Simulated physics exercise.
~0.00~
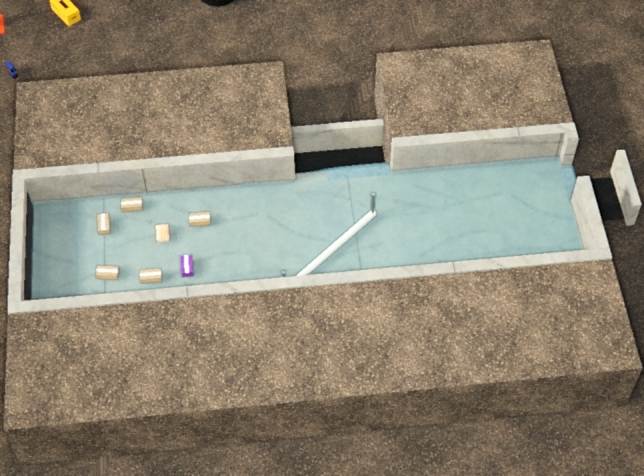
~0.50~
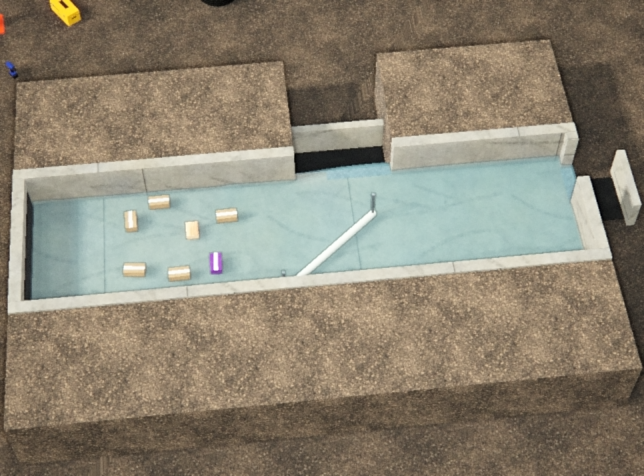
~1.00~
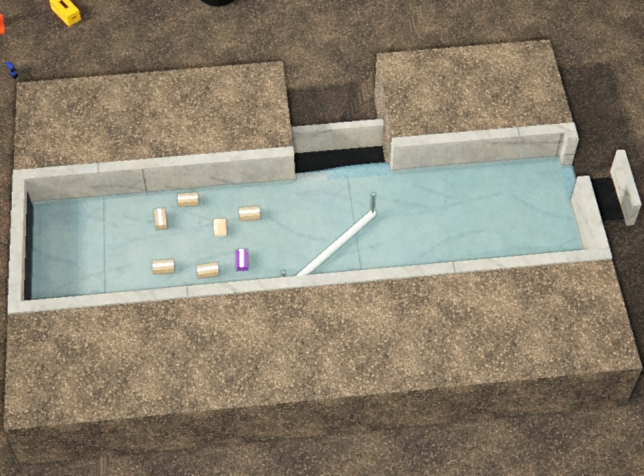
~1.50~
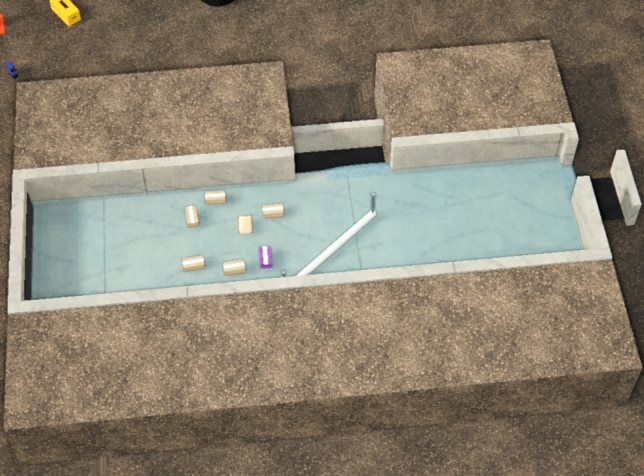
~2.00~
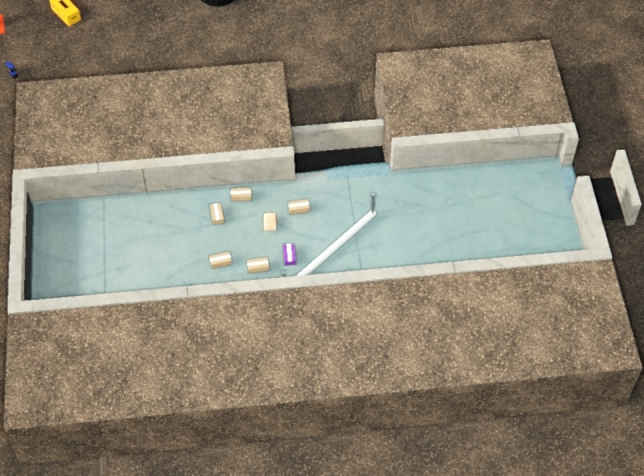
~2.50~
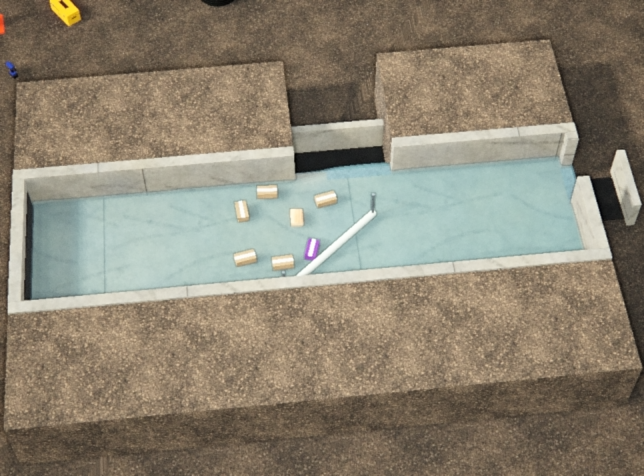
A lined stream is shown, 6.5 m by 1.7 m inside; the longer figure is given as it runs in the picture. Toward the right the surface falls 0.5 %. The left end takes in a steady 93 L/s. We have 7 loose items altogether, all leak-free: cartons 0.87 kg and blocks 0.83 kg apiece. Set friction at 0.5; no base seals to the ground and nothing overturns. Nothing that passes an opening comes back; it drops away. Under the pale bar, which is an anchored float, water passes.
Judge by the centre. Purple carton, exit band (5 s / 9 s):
Midway.
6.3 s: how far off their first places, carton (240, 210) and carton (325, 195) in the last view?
Taking them in the order asked, one is gone out, then the other is washed out.
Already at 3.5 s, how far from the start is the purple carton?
By that time, close to 200 cm.
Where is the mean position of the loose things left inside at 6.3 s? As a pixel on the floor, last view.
Somewhere near (365, 201).
After 3.5 s the purple carton is near (337, 231), 1.8 m from its start, afloat; 0 of 7 are out; 7 afloat.
After 6.3 s the purple carton is near (373, 172), 2.6 m from its start, afloat; 4 of 7 are out; 3 afloat.
After 10.0 s the purple carton has gone out (at 6.6 s); 7 of 7 are out; 0 afloat.
After 14.0 s the purple carton has gone out (at 6.6 s); 7 of 7 are out; 0 afloat.
